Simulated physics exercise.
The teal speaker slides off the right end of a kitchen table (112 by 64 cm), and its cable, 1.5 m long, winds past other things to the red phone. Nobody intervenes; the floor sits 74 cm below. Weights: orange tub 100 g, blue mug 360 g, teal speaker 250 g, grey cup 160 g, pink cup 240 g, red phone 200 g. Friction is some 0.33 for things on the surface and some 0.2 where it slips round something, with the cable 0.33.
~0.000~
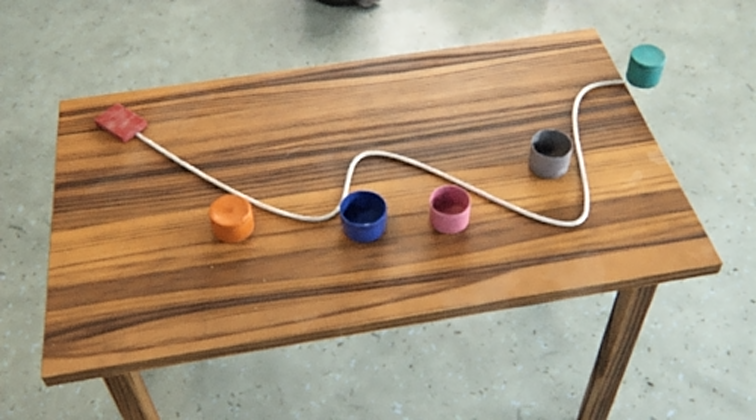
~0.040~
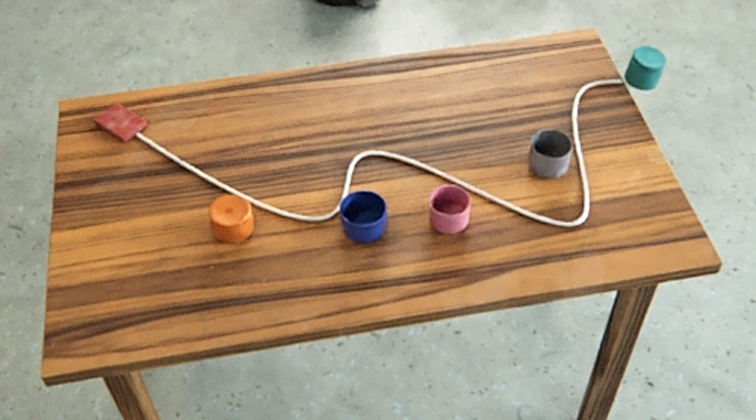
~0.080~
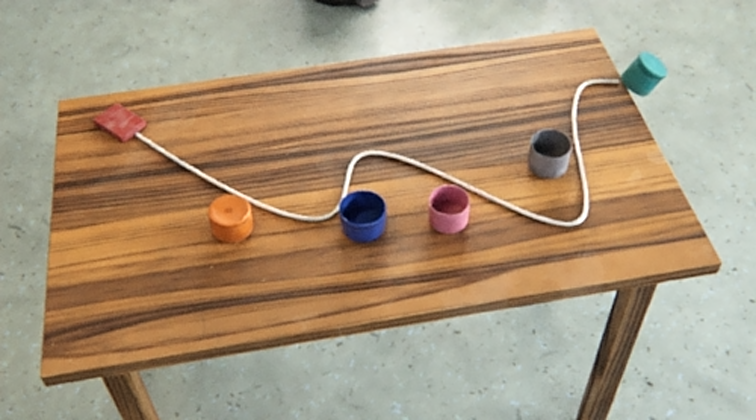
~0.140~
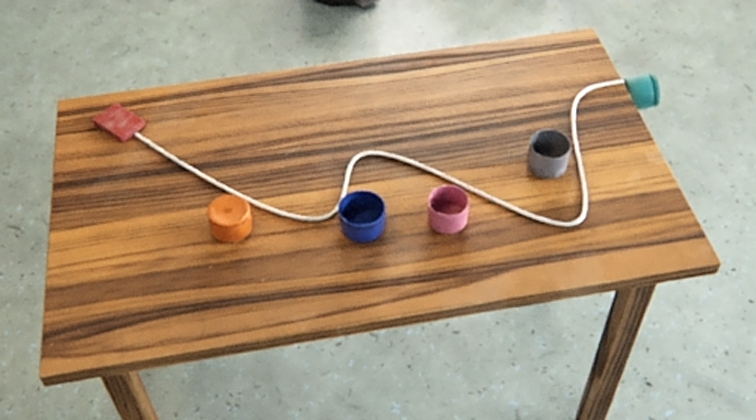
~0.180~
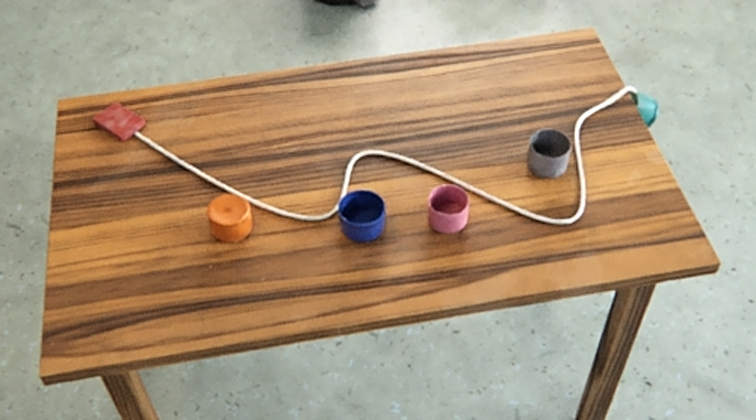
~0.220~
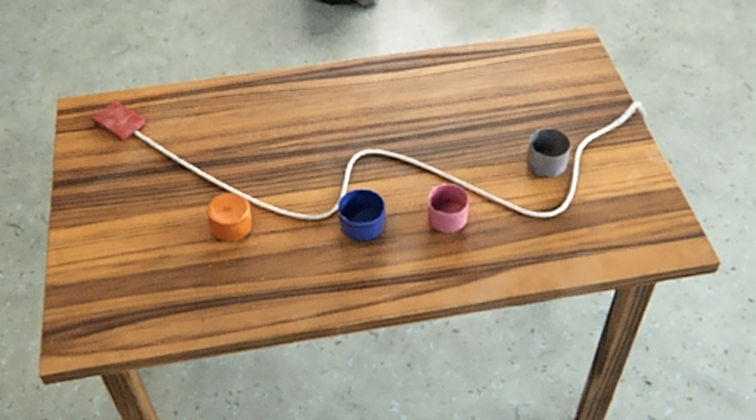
In this clip, a teal cylinder attached to a white cable tilts and slips over the right end of a wooden table, drawing the cable's right section toward the edge, while the cups and red object stay put.
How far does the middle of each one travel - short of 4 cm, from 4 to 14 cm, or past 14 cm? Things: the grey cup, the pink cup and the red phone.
Answer - grey cup: Past 14 cm, pink cup: Short of 4 cm, red phone: Past 14 cm.
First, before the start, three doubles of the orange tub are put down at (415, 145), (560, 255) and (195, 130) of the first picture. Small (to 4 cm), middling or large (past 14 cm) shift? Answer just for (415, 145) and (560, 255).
Taking them in turn, the first shows only a little movement and the second shows only a little movement.
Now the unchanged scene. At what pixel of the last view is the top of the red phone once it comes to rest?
Check near (272, 129) - that's where it comes to rest.
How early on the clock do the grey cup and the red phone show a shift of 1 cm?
Grey cup: 0.42 s; red phone: 0.40 s.
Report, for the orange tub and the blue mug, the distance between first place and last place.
Net shift - orange tub 0 cm, blue mug 0 cm.
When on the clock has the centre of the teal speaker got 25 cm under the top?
The clock reads 0.28 s at that moment.
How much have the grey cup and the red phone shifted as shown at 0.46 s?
I'd say the grey cup is some 6 cm out, the red phone some 6 cm.
After 0.5 s, the cable's tail end at (176, 121); red phone 7 cm off its start, grey cup 6 cm off its start, teal speaker over the edge.
After 0.7 s, the cable's tail end at (269, 119); red phone 26 cm off its start, grey cup 20 cm off its start, teal speaker over the edge.
After 1.0 s, the cable's tail end at (293, 124); red phone 30 cm off its start at (272, 129), grey cup 21 cm off its start at (544, 67), teal speaker over the edge.
After 1.2 s, the cable's tail end at (293, 124); red phone 30 cm off its start, grey cup 21 cm off its start, teal speaker over the edge.
After 2.4 s, the cable's tail end at (293, 124); red phone 30 cm off its start at (272, 129), grey cup 21 cm off its start at (544, 67), pink cup 0 cm off its start at (449, 199), teal speaker over the edge.
